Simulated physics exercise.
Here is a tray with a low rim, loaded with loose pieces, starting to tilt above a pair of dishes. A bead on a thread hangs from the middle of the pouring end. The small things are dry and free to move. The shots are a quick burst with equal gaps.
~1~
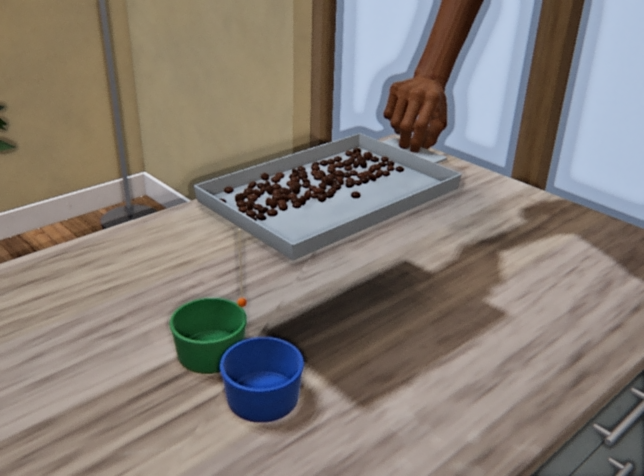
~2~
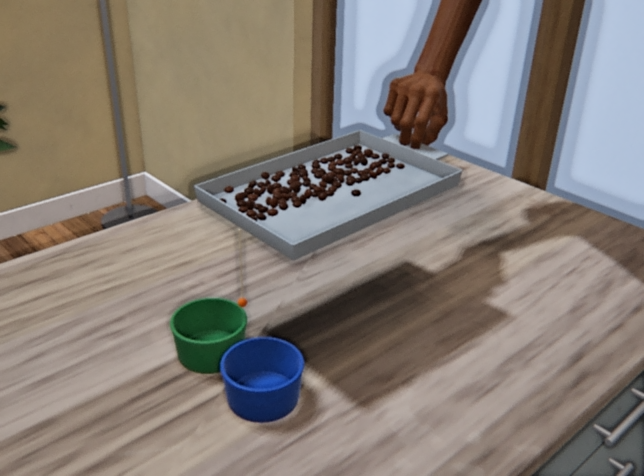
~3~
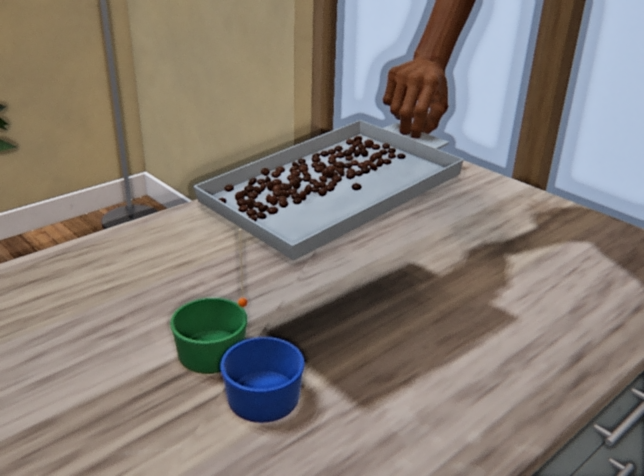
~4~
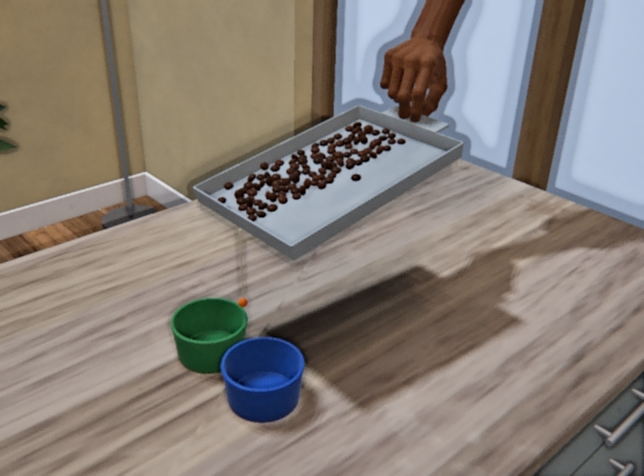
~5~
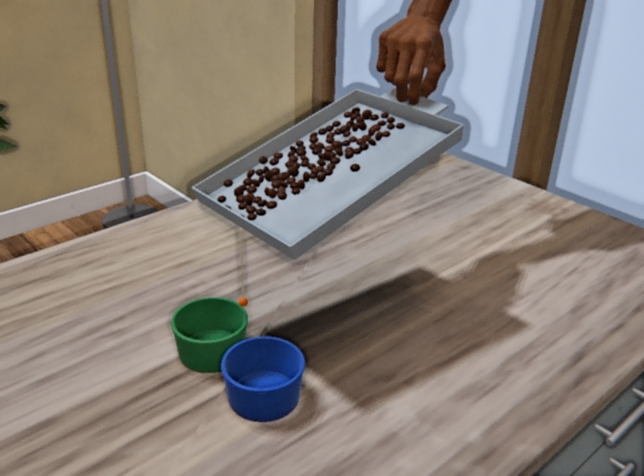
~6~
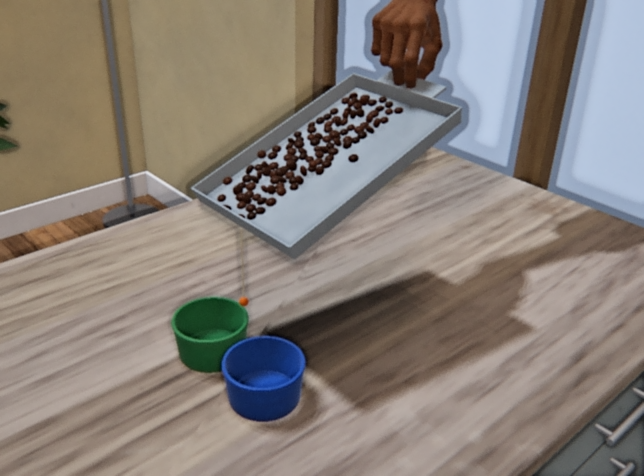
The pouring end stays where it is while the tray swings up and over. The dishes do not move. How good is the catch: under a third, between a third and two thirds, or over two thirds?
Caught overall: Between a third and two thirds.
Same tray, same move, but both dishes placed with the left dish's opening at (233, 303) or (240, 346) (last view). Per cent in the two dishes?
About 0 and 30 per cent.
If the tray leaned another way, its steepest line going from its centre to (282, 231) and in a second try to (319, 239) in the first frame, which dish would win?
At the first place the dish on the right, at the second right.
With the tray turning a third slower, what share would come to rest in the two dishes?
It comes to 60 per cent or so.
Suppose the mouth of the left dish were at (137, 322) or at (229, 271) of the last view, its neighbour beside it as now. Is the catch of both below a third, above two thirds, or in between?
In turn: Below one third; less than a third.
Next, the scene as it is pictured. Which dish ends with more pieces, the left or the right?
More ends in the left-hand dish.
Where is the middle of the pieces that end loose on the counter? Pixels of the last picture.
Near (150, 358).
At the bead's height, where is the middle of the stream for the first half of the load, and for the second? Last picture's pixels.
The first part at (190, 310); the rest at (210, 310).
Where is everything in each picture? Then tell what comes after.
In the first frame, corners of the pouring end (197, 186) and (293, 243), level; middle of the load (306, 181), flat chocolate drops; left dish (179, 348); right dish (231, 394); bead on its thread (242, 302).
In the second frame, corners of the pouring end (197, 186) and (293, 243), level; middle of the load (307, 180).
In the third frame, corners of the pouring end (197, 186) and (293, 244), tipped barely, level across its low end; middle of the load (307, 175).
In the fourth frame, corners of the pouring end (195, 187) and (292, 244), tipped a little, level across its low end; middle of the load (306, 167).
In the fifth frame, corners of the pouring end (195, 187) and (291, 244), tipped a little, level across its low end; middle of the load (305, 159).
In the sixth frame, corners of the pouring end (194, 188) and (290, 245), tipped clearly, level across its low end; middle of the load (318, 149); left dish (180, 347); right dish (232, 394).
Just after the last frame, tray tipped steeply; almost all on the tray; just a few in the air.
A moment on, tray tipped past a quarter turn; roughly a third on the tray; just a few in the right dish; roughly a quarter in the left dish; roughly a quarter outside both; about a tenth in the air.
Further on, tray tipped past a quarter turn; about a tenth in the right dish; roughly half in the left dish; roughly half outside both; just a few in the air.
When it is over, tray tipped past a quarter turn; about a tenth in the right dish; roughly half in the left dish; roughly half outside both.
